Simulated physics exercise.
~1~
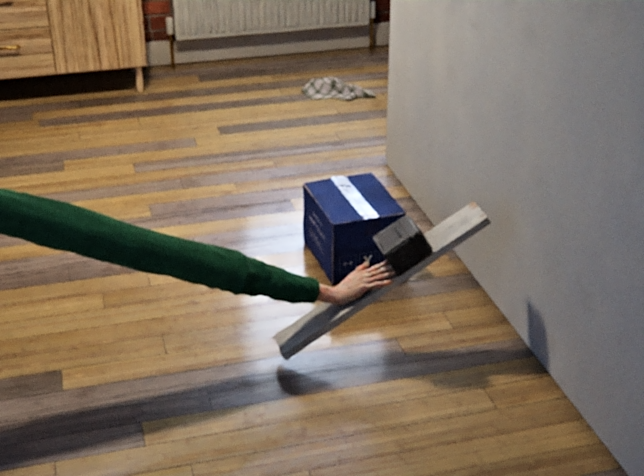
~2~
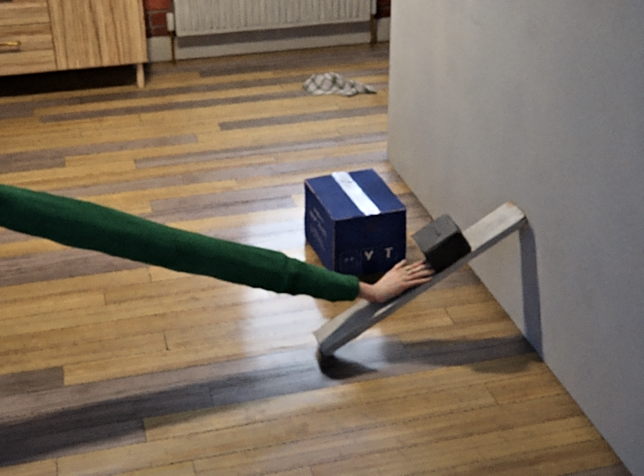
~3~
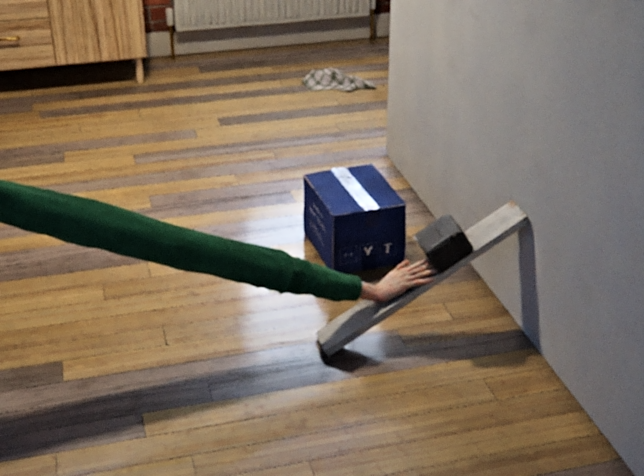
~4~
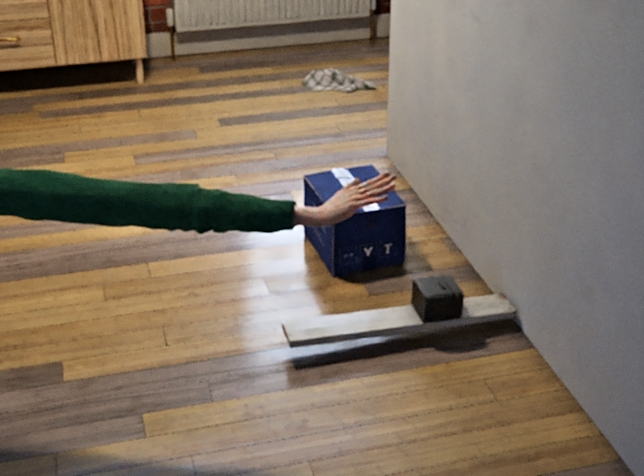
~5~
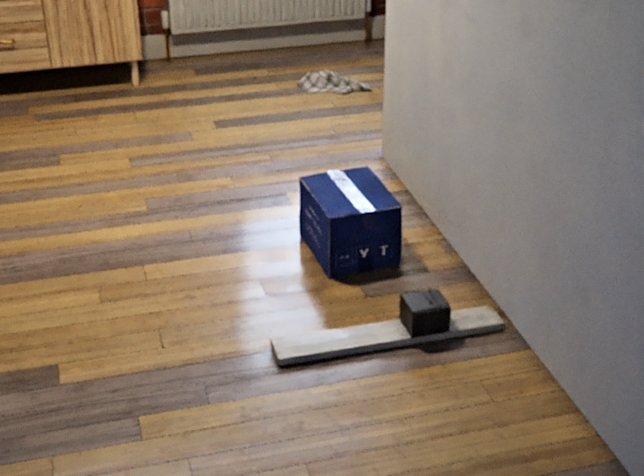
A white plank leaned against a wall by a hand slides down flat once released.
